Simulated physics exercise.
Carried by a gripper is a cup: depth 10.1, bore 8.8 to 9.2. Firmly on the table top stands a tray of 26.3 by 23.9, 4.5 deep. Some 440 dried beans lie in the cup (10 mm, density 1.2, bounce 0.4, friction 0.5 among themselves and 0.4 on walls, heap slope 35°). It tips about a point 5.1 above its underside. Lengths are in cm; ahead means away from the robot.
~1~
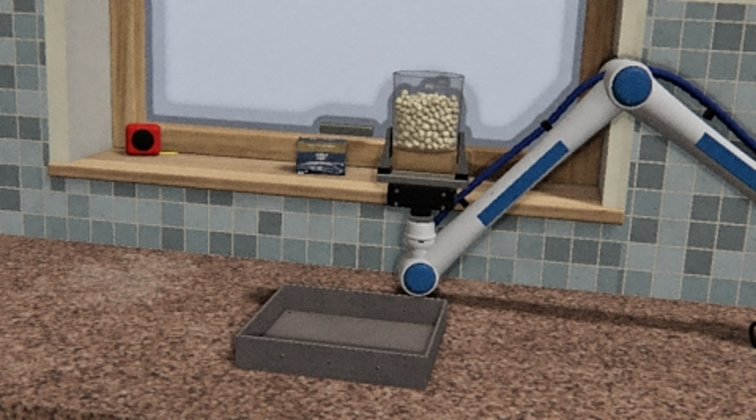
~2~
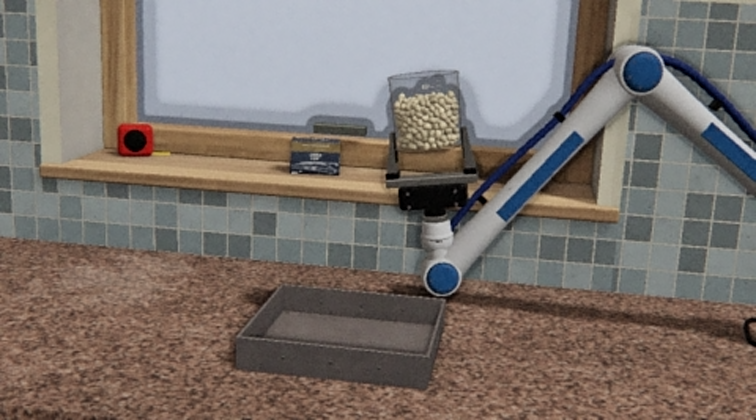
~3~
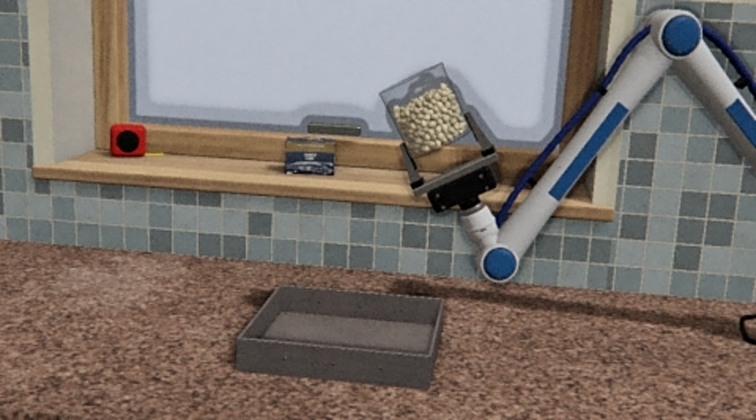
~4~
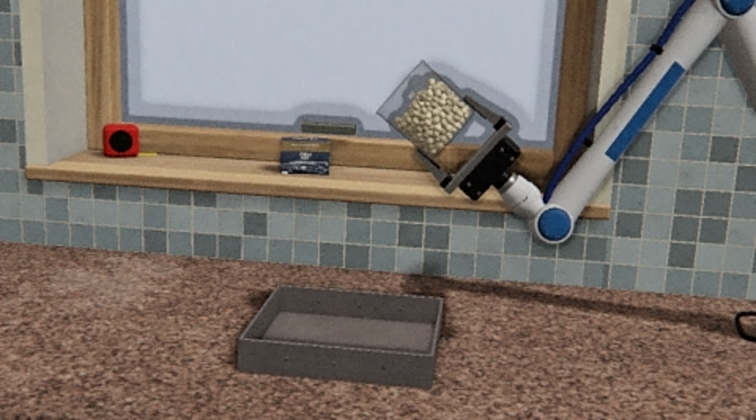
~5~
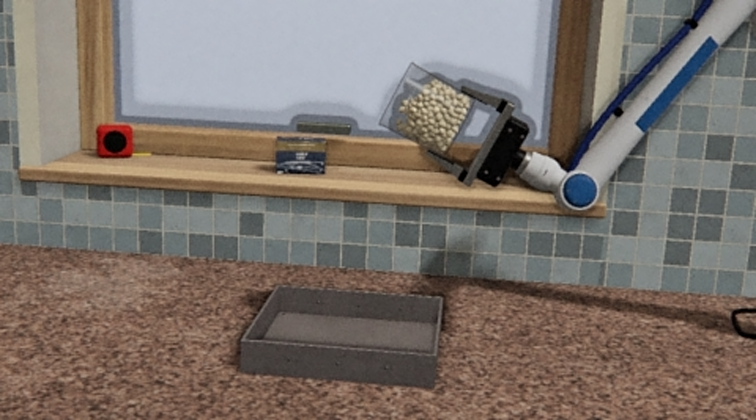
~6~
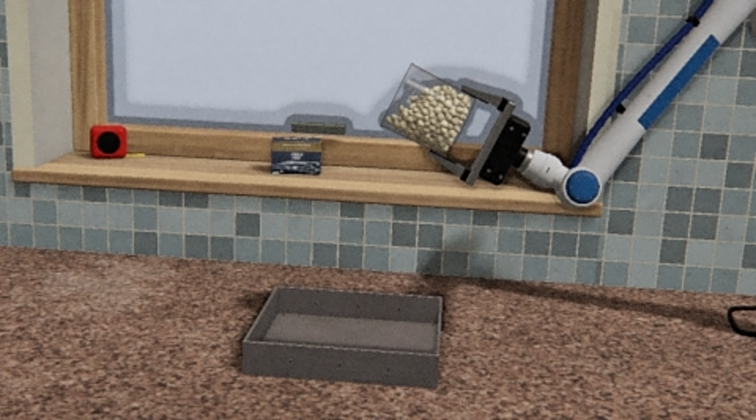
At first, a robot arm's gripper holds a clear cup of pale beans upright before a window, behind a gray tray on a speckled countertop. The arm then tilts the cup steadily leftward as its joints swing right, and finally the steeply slanted cup barely moves, beans still inside.
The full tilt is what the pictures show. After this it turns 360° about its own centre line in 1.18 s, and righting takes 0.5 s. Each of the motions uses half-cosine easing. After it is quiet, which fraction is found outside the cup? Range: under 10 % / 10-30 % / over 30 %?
Less than 10 %.
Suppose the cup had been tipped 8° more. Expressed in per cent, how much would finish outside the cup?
It would come to about 15 percent.
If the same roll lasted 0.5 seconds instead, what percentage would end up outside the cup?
About 0 %.
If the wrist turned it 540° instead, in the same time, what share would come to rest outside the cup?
Roughly 0 percent, then.
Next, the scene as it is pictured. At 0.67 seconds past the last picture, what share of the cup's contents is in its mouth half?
Around 35 percent.
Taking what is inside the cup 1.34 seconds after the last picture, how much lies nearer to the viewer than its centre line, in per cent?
55 per cent or thereabouts.
Then, 0.67 s later, tipped 66°, highest piece 40 above the table; 439 in the cup, 1 in flight or on a rim.
Then, 1.34 s later, tipped 50°, highest piece 39 above the table; 432 in the cup, 7 in the tray, 1 in flight or on a rim.
Then, 1.88 s later, upright, highest piece 41 above the table; 432 in the cup, 8 in the tray.
Then, 2.58 s later, upright, highest piece 41 above the table; 432 in the cup, 8 in the tray.
At rest, 432 in the cup, 8 in the tray. That is 2 % outside the cup.
